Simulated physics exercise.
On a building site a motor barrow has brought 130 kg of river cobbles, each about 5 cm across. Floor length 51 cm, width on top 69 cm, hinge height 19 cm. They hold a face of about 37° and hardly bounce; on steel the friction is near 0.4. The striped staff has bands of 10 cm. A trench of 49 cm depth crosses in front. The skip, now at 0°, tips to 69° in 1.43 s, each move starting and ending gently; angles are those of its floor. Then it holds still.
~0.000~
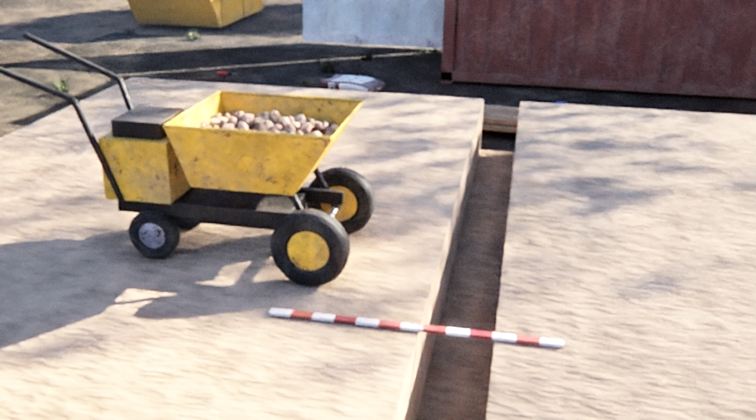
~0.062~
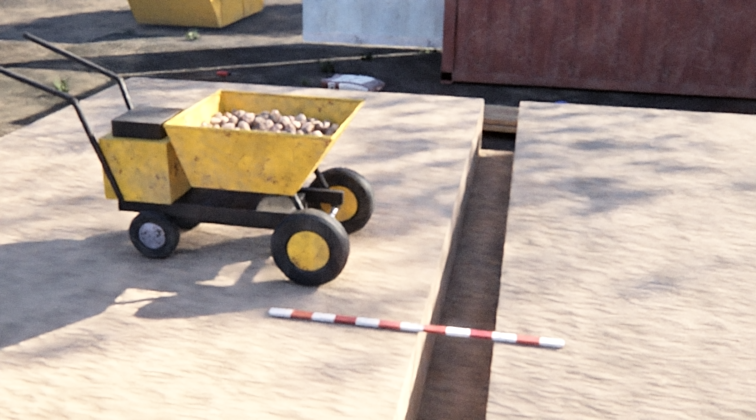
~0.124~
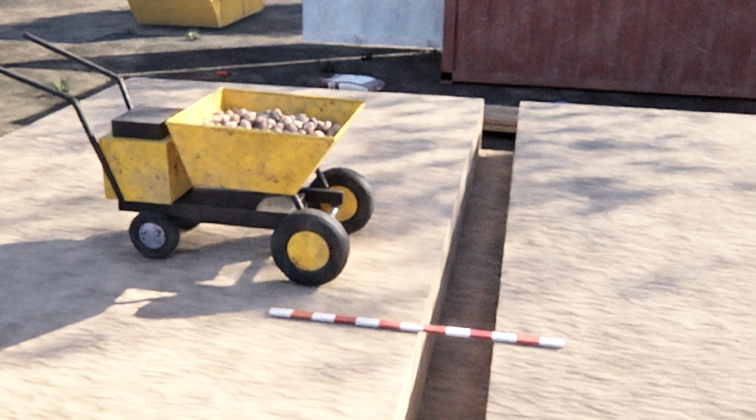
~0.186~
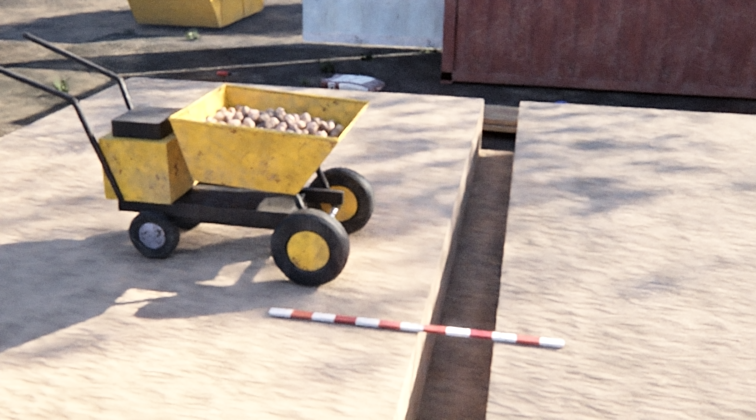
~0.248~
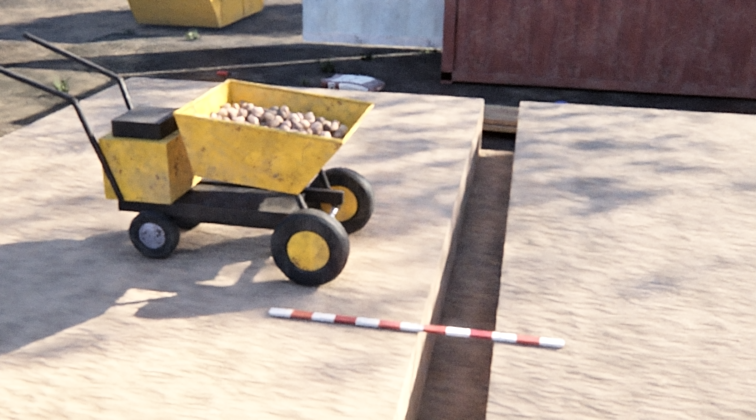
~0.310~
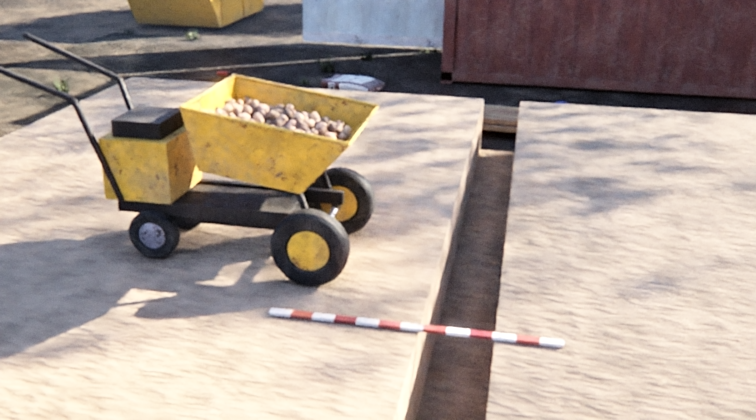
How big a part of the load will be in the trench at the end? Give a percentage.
Roughly 92 per cent ends in the trench.
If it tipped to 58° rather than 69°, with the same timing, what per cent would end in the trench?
Then about 45 per cent.
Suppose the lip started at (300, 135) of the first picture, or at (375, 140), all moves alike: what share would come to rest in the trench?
First some 90, then 55 per cent.
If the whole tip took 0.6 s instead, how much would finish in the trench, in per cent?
In that case some 65 per cent.
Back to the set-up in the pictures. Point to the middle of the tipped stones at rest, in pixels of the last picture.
Around (469, 337).
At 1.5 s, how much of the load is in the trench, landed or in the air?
Some 30 per cent.
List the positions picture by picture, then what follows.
In the first frame, the skip is at 0°, its lip at (332, 139); the top of the load is at (272, 120).
The second frame shows lip at (332, 139), floor tilted 0°, highest stones at (272, 119); the stones move at 0.1 m/s on average.
In the third frame, the skip is at 1°, its lip at (335, 140); the top of the load is at (274, 118); the stones move at 0.2 m/s on average.
In the fourth frame, the skip is at 3°, its lip at (338, 141); the top of the load is at (260, 115); the stones move at 0.3 m/s on average.
In the fifth frame, the skip is at 6°, its lip at (343, 142); the top of the load is at (264, 112); the stones move at 0.4 m/s on average.
In the sixth frame, the skip is at 8°, its lip at (349, 145); the top of the load is at (261, 109); the stones move at 0.5 m/s on average.
After 1.1 s the floor is at 58°; 100 % in the skip; the foremost stones are at (428, 190).
After 1.5 s the floor is at 69°; 69 % in the skip, 29 % in the trench, 2 % past the trench; the foremost stones are at (525, 266).
After 1.9 s the floor is at 69°; 40 % in the skip, 52 % in the trench, 8 % past the trench; the foremost stones are at (595, 282).
After 3.8 s the floor is at 69°; 0 % in the skip, 92 % in the trench, 8 % past the trench; the foremost stones are at (638, 292).
